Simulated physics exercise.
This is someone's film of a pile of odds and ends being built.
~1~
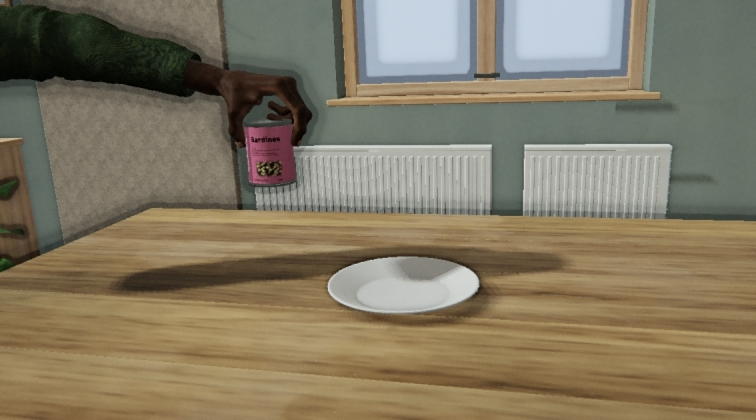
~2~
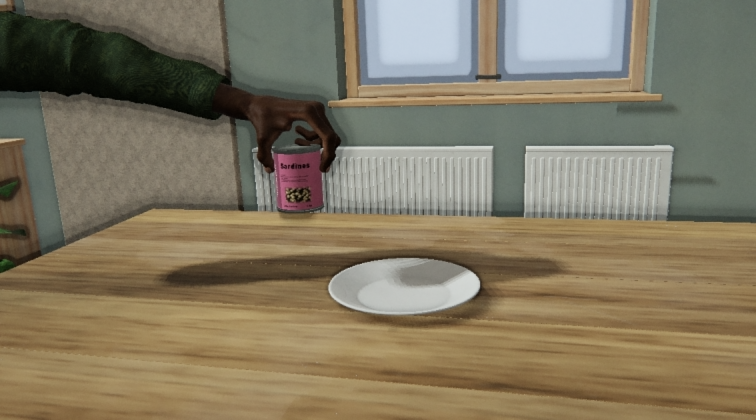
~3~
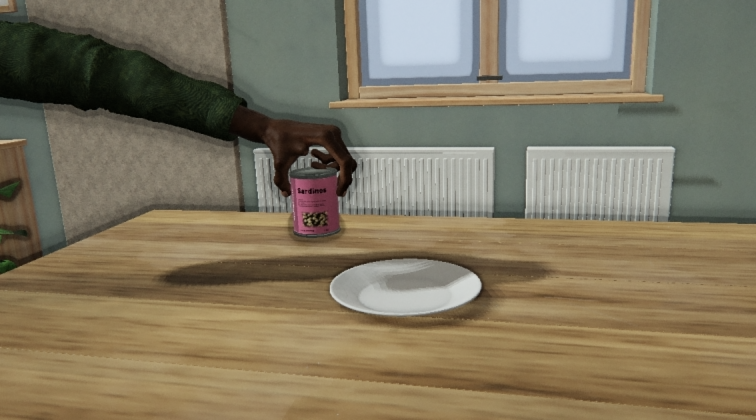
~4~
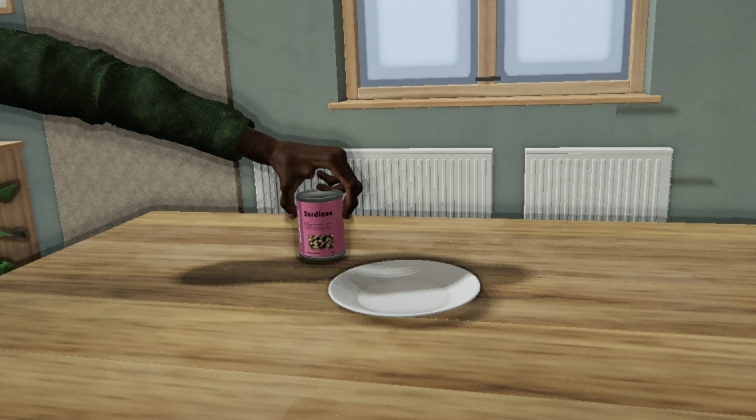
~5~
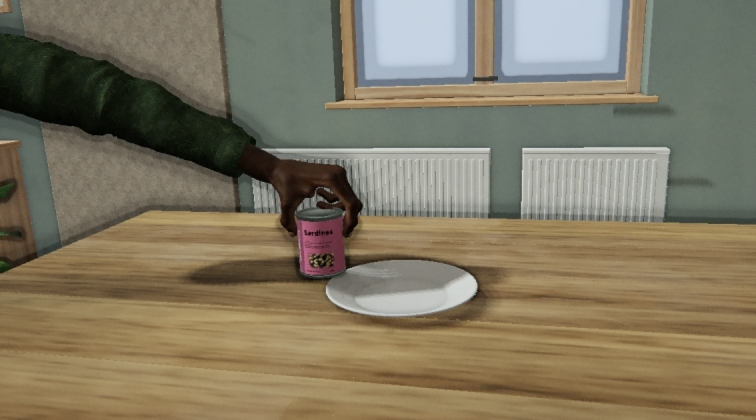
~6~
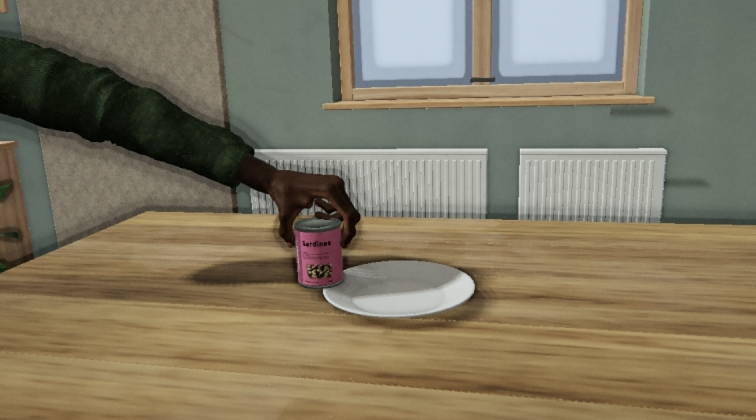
In the video, a hand in a dark green sleeve holds a pink tin above a wooden table, moves it to the right and lowers it beside the left edge of a white plate, keeping its grip on the tin.
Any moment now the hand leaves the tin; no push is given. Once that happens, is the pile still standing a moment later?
No, it has fallen.
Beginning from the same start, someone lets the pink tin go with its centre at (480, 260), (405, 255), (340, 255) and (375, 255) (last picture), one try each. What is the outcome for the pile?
The pile goes down on try one, does not fall on try two, does not fall on try three and does not fall on try four.
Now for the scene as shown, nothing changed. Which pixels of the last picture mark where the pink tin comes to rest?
Close to pixel (266, 271).
Then, 0.30 s on from there, pink tin turned 42° from how it was put near (299, 259).
Then, 0.40 s on from there, pink tin on its side near (279, 267).
In the end, fallen, pink tin; white plate unmoved. At the end, from the last picture's camera, pink tin near (267, 271). The pile comes apart.
